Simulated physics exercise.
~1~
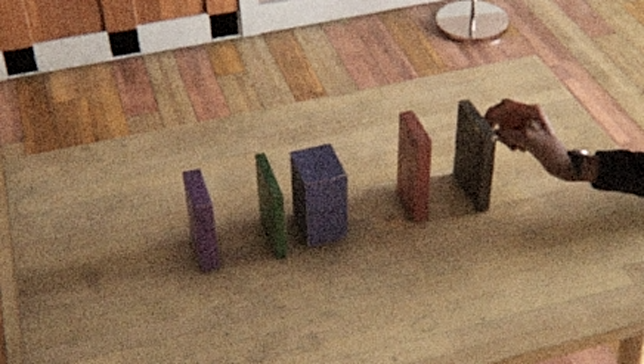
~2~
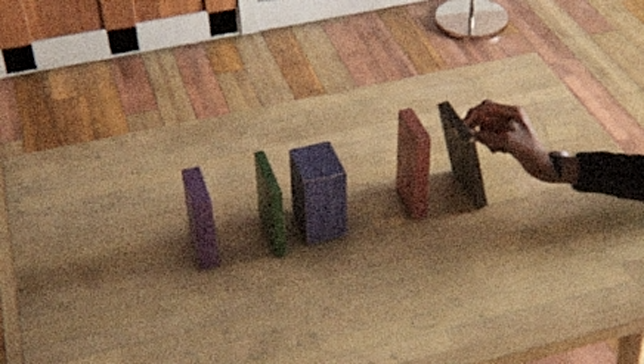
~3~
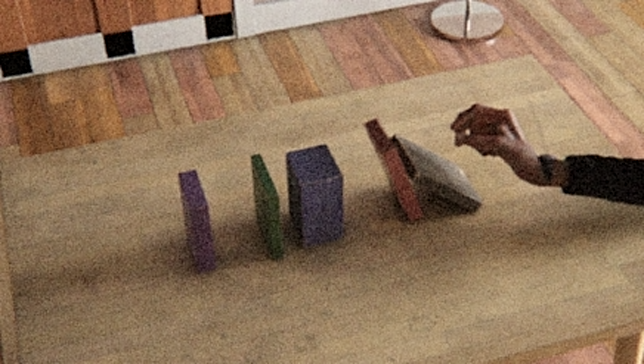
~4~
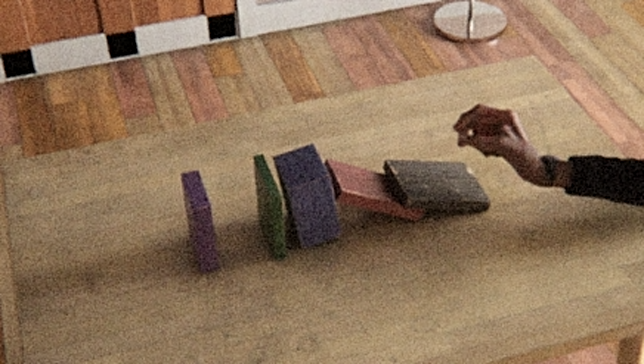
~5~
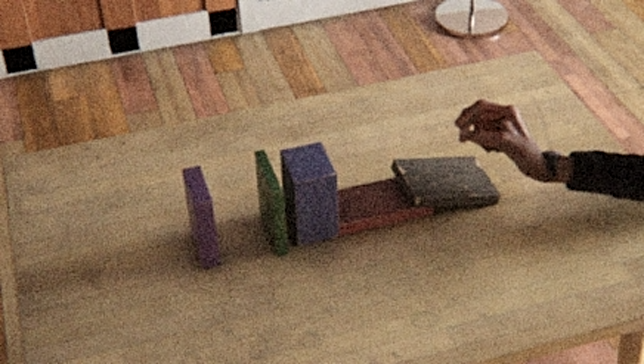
In this clip, a hand tips the black block at the right end of a row on a wooden table, and it topples left into the red block, which falls against the thick blue block. The blue block rocks but settles upright, and the green and purple ones stay standing.
